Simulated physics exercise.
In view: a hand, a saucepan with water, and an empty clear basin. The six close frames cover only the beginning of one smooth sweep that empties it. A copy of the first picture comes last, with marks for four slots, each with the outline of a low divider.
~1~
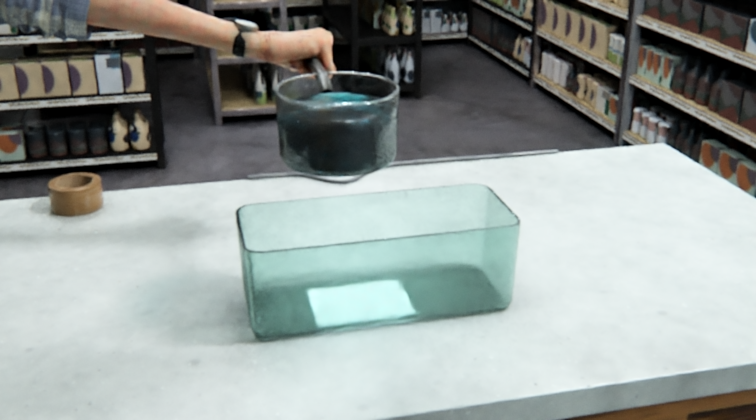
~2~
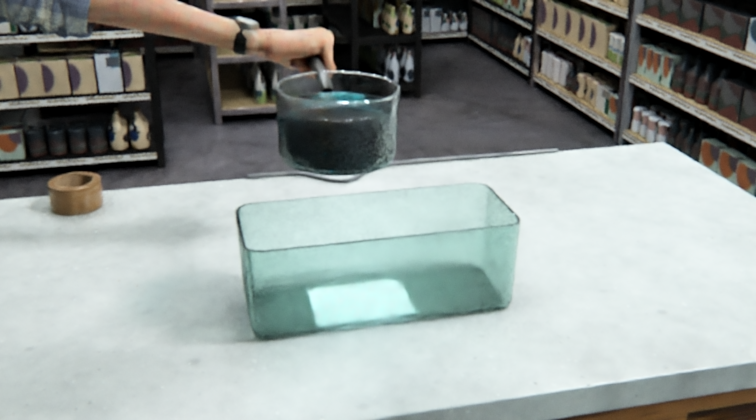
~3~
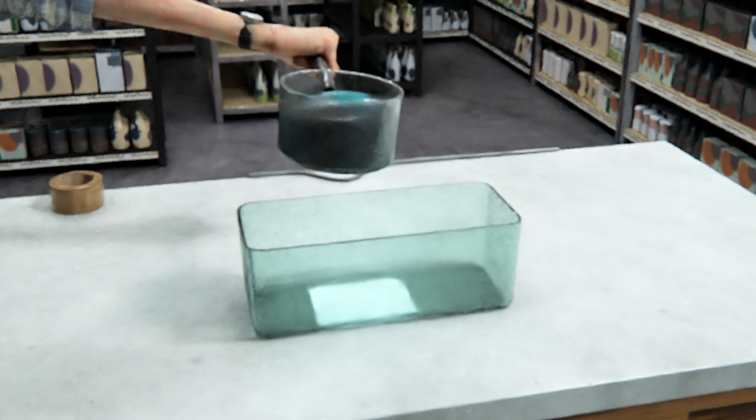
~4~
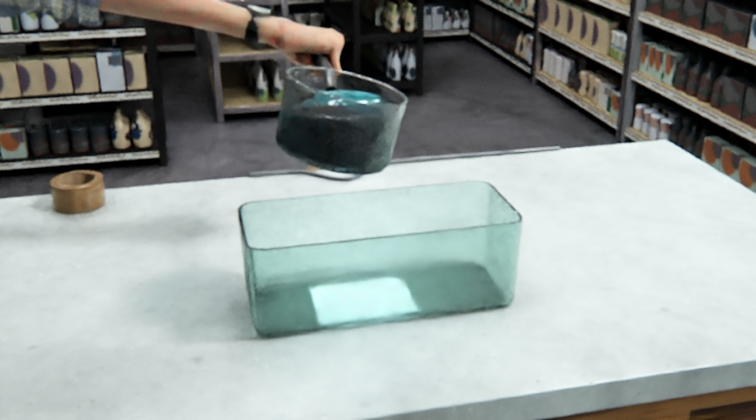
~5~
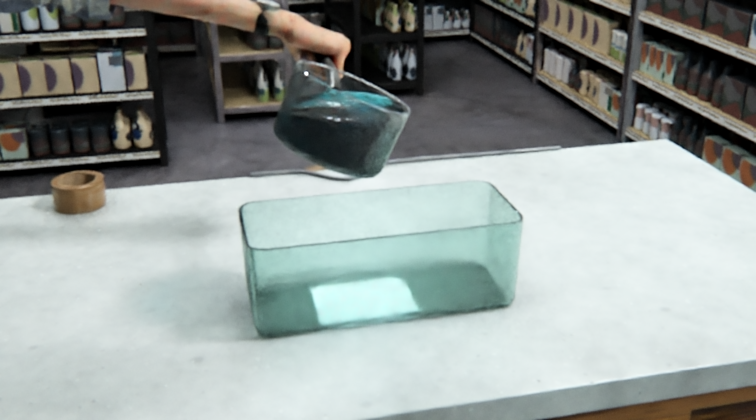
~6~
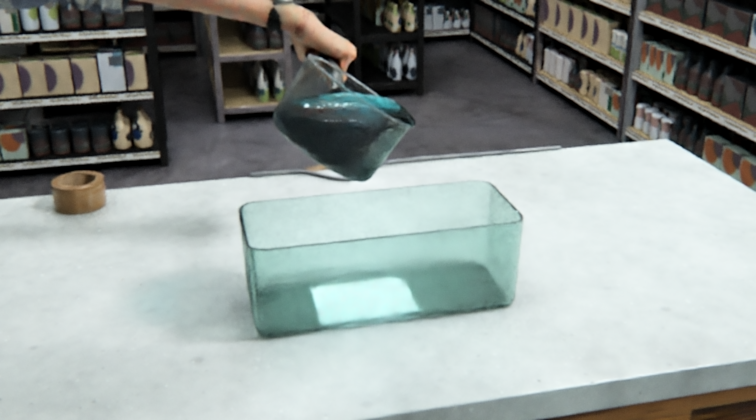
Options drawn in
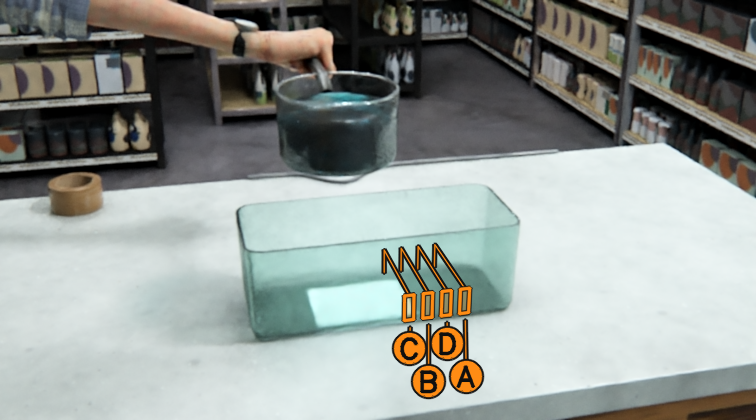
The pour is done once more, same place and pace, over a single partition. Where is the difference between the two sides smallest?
The best place is D.
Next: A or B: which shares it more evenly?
That would be B.
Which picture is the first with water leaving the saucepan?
Picture 6.
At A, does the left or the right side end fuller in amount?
The left side.
On the marked copy, A at (465, 320); B at (428, 324); C at (410, 327); D at (447, 322).
If A is chosen, about 71 % ends left of the wall and 27 % right of it.
If B is chosen, about 37 % ends left of the wall and 62 % right of it.
If C is chosen, about 24 % ends left of the wall and 76 % right of it.
If D is chosen, about 52 % ends left of the wall and 47 % right of it.
